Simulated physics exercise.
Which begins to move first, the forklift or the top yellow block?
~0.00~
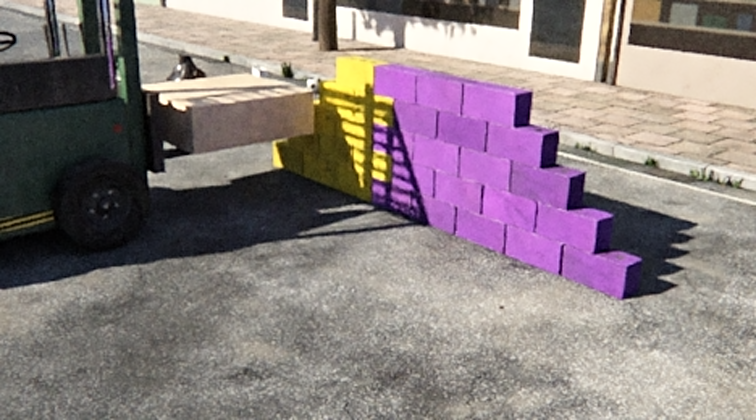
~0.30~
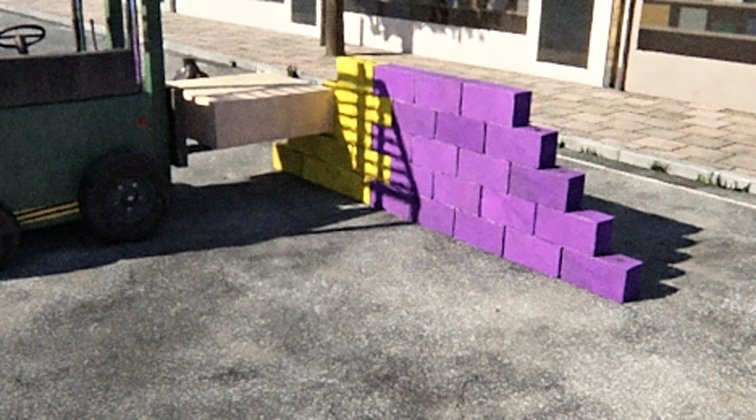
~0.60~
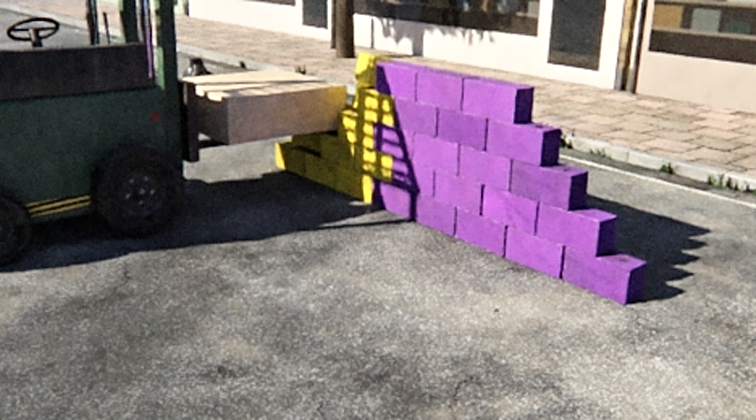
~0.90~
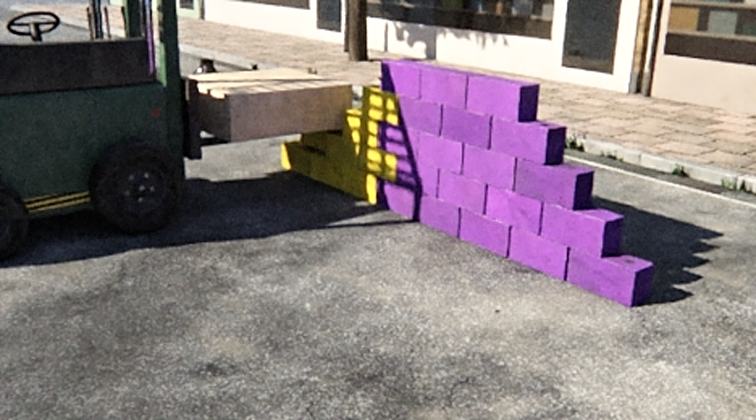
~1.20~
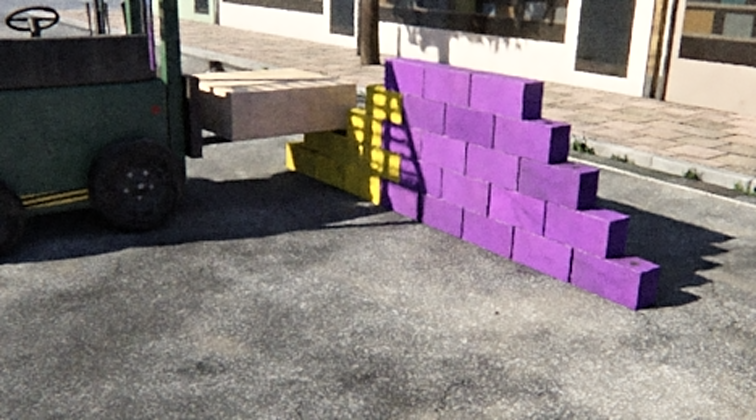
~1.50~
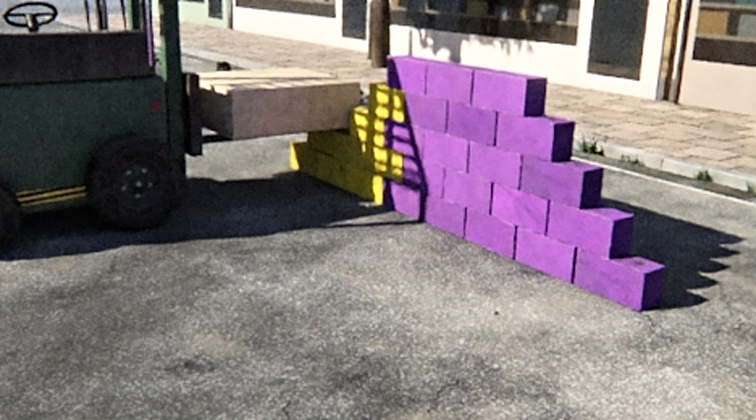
The forklift moves first, rolling to the right while the top yellow block is still in place. The block only shifts and leans after that.
